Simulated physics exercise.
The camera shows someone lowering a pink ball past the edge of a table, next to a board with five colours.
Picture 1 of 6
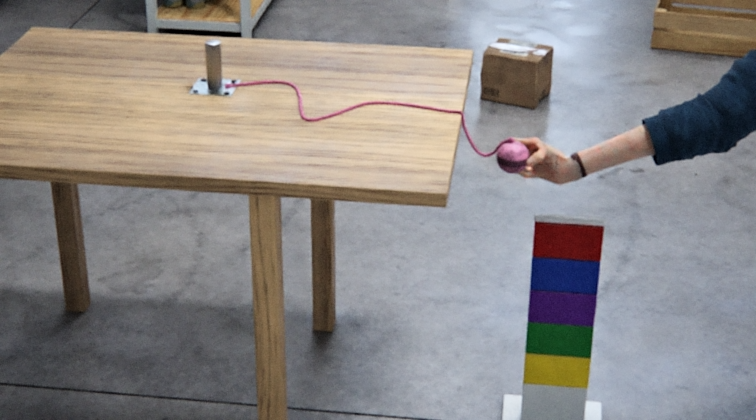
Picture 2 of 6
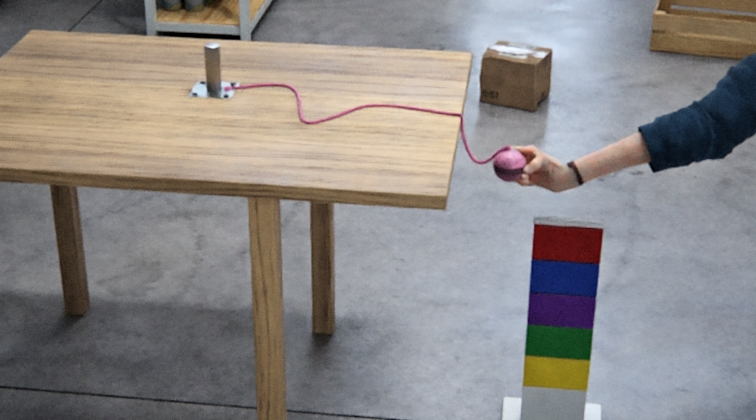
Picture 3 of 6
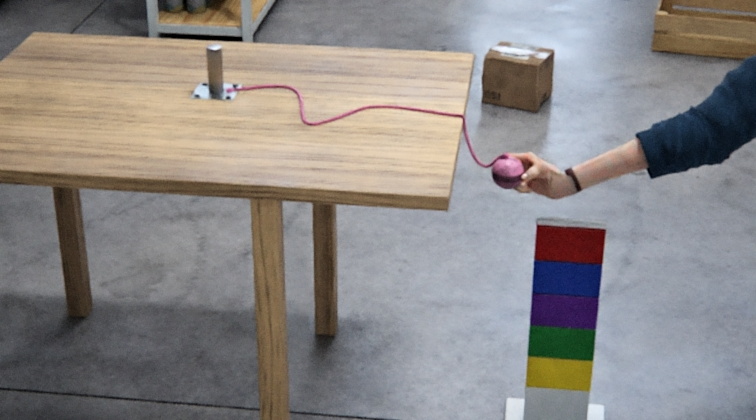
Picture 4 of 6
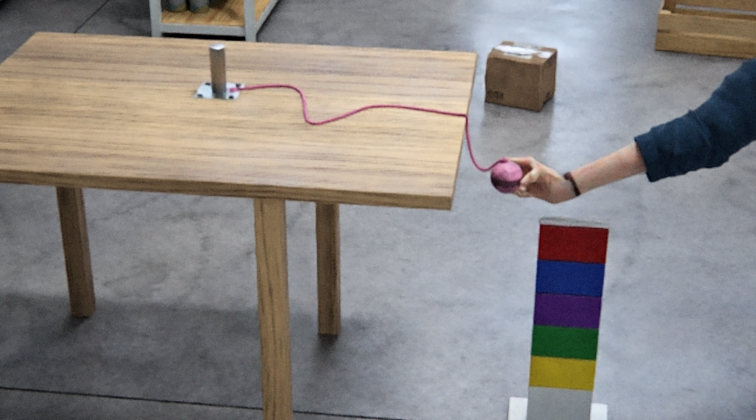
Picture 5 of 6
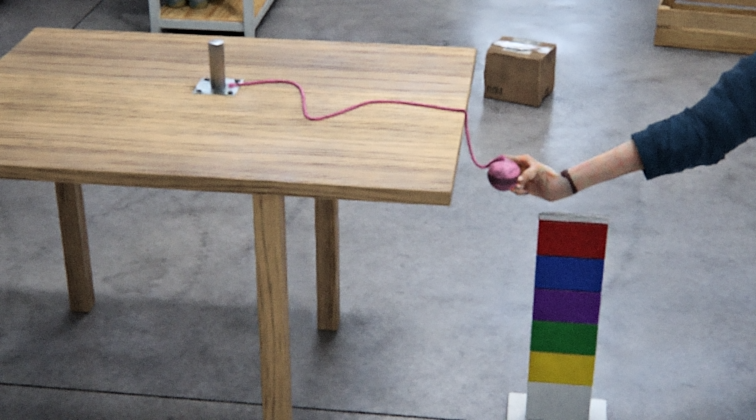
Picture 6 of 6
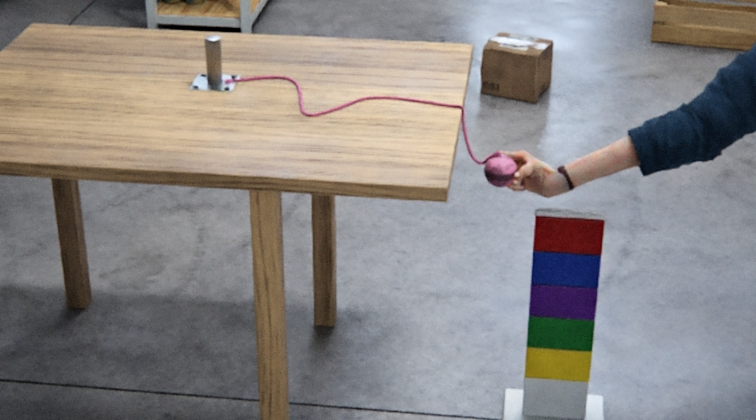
A workshop with a grey concrete floor is seen from slightly above, through a camera that wavers a little. A pink cord runs in loose curves from a metal post on a wooden table, over the right edge, to a pink ball held in a hand; below stands a panel striped red, blue, purple, green and yellow, with a cardboard box behind. The hand moves the ball slightly left and down, keeping hold of it.
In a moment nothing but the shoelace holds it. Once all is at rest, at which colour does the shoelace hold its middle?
At purple.
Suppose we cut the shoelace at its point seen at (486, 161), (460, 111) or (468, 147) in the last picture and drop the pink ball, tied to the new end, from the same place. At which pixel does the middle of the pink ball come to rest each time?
The pixels come out at around (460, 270), (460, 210) and (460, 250), one per try.
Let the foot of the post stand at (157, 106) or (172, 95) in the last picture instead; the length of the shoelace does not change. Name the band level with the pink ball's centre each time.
Answer, in order: Blue, blue.
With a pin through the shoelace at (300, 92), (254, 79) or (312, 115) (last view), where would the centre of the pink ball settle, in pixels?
In that order: (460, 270), (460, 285) and (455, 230).
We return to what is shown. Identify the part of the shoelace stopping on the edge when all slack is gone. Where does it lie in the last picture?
Close to (376, 98).
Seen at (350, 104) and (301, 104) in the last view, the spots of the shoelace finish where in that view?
Point one: (432, 108); point two: (355, 98).
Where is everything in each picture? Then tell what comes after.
In the first picture, pink ball (513, 157); red (568, 243); blue (565, 277); purple (562, 309); green (559, 341); yellow (557, 371).
In the second picture, pink ball (509, 165); shoelace through (264, 85) (299, 103) (326, 120) (393, 106) (461, 121).
In the third picture, pink ball (508, 173).
In the fourth picture, pink ball (507, 177); shoelace through (269, 86) (305, 103) (332, 120) (398, 107) (466, 122).
In the fifth picture, pink ball (504, 175).
In the sixth picture, pink ball (501, 171); shoelace through (265, 77) (300, 95) (327, 112) (394, 98) (462, 113).
A little later, ball near (483, 287); level with purple.
Next, ball near (434, 275); level with purple.
Later still, ball near (461, 289); level with purple.
When it is over, ball near (461, 288); level with purple. Its middle rests at the purple band.
